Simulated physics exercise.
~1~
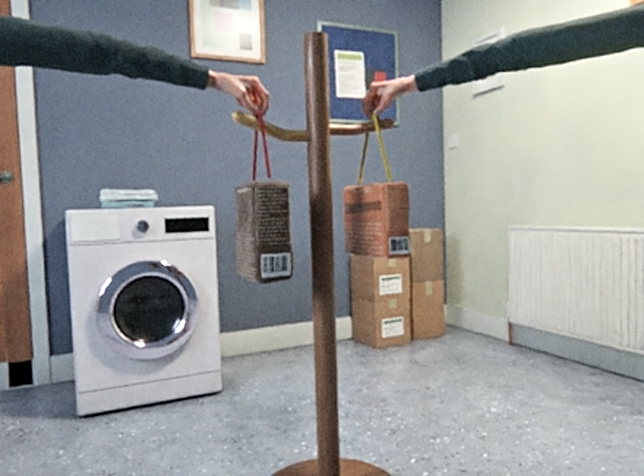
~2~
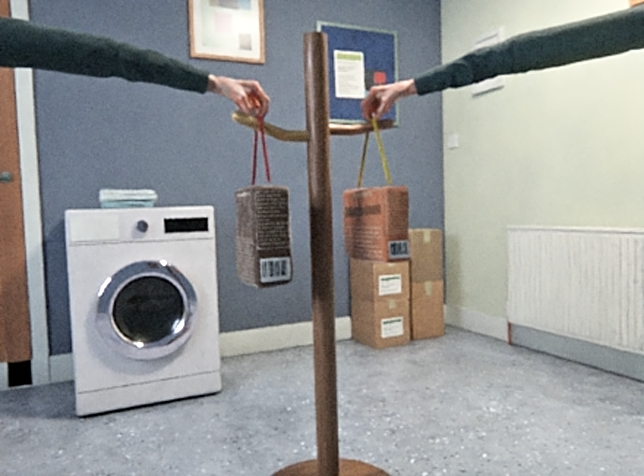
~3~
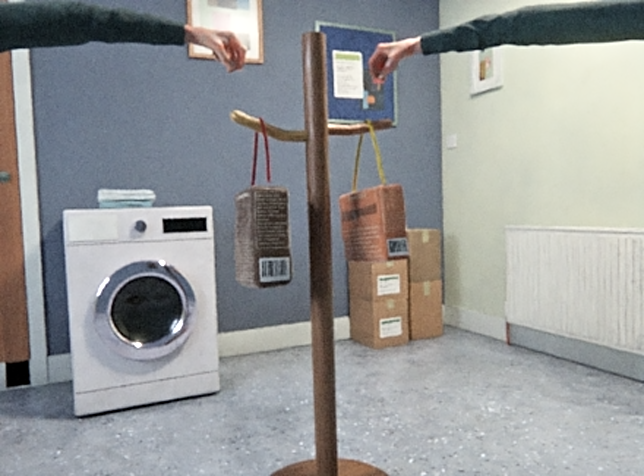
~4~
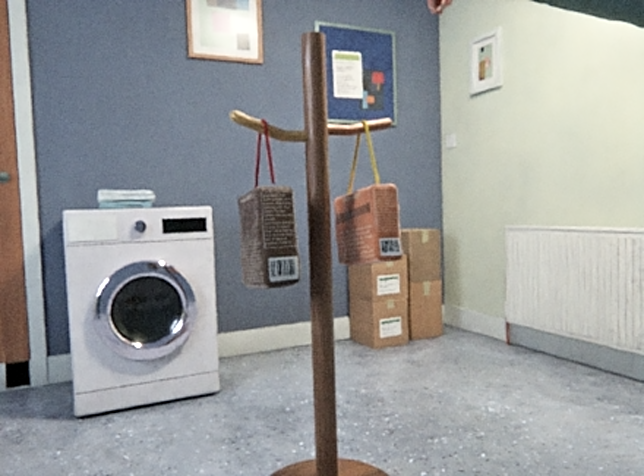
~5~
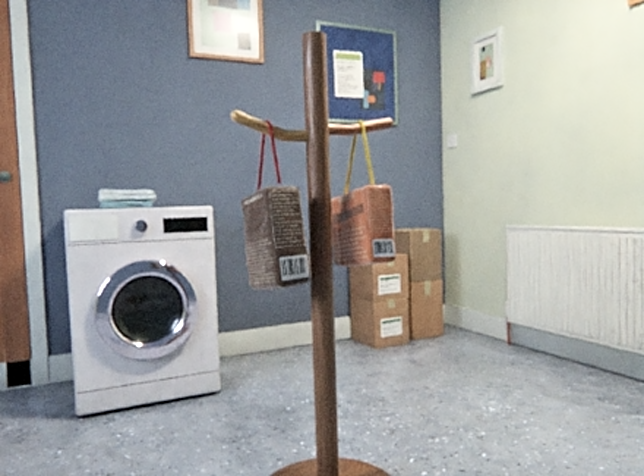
Two hands hanging a brown sack and an orange bag on a wooden stand, then withdrawing as both sway and stay hanging.
